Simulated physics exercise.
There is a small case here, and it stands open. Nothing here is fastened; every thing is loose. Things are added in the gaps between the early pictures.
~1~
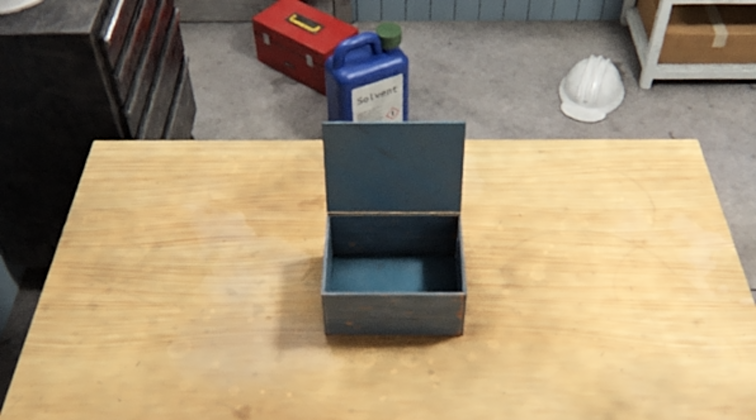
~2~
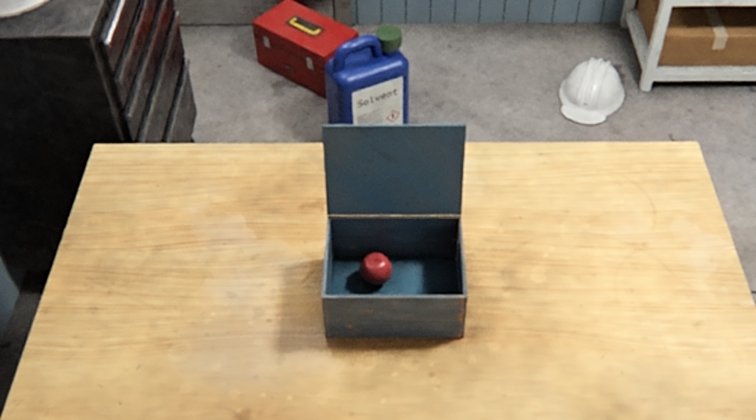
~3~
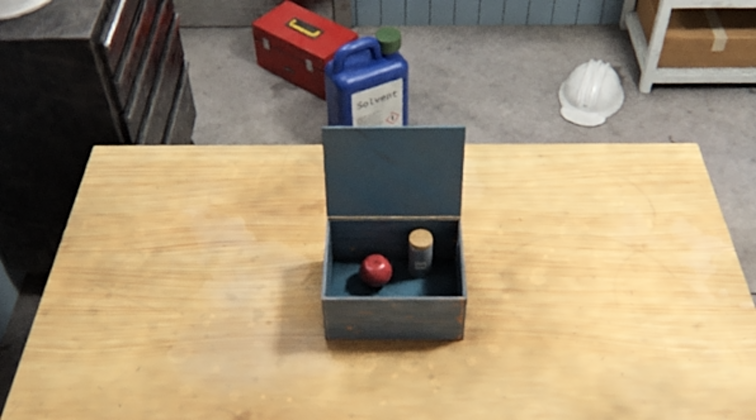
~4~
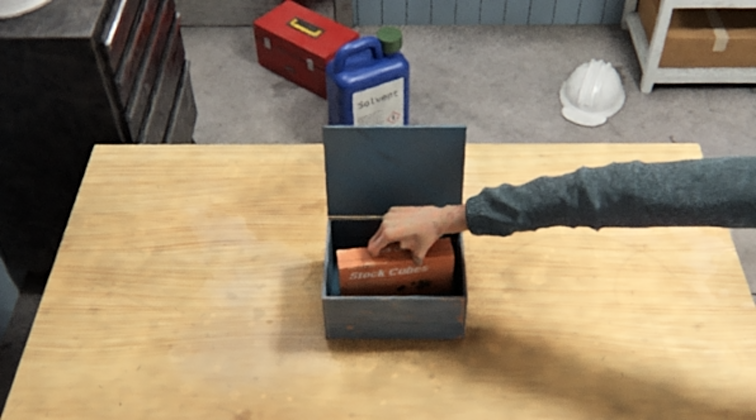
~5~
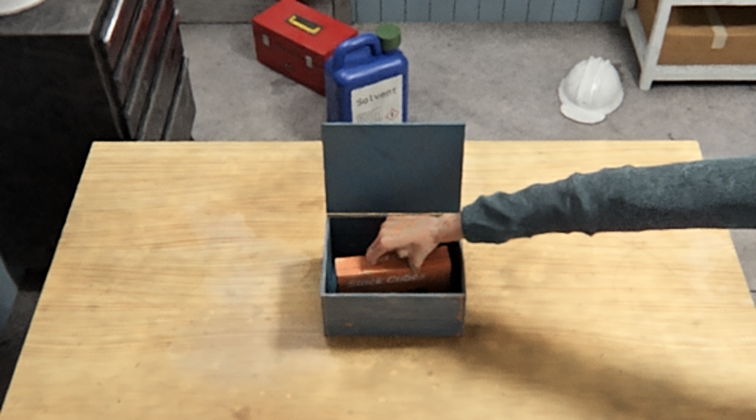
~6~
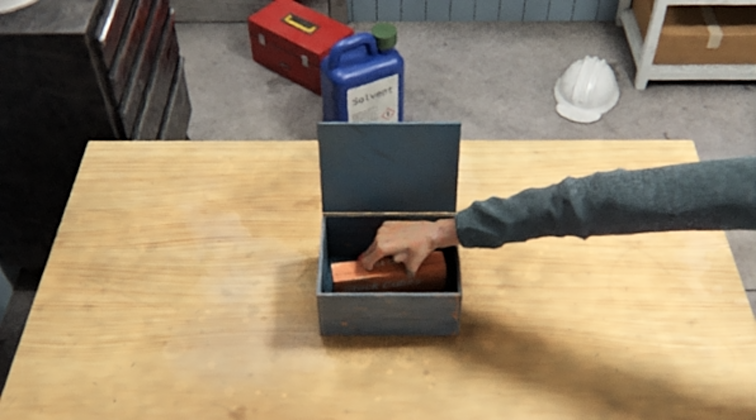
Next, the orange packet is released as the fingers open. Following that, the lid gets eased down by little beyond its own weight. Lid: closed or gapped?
Closed.
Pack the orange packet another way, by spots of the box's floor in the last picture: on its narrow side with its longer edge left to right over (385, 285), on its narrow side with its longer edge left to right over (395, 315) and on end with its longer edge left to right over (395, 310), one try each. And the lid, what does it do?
So, one: It drops fully; two: It drops fully; three: It remains raised.
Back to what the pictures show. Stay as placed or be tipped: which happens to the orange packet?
By the end the orange packet has kept its angle.
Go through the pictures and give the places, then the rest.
In the first picture, the last thing is not in view yet.
In the second picture, the last thing is not in view yet; red apple (376, 269).
In the third picture, the last thing is not in view yet; red apple (376, 271).
In the fourth picture, coming down; orange packet (395, 271).
In the fifth picture, coming down; orange packet (393, 279).
In the sixth picture, put in, still held; orange packet (389, 284).
Then, 1.30 s past the last view, lid 80° above the rim.
Then, 1.70 s past the last view, lid 47° above the rim.
Then, 2.00 s past the last view, lid 10° above the rim.
Finally, lid shut; all 3 still in place. Final places as the last picture's camera would see them, orange packet near (389, 284).
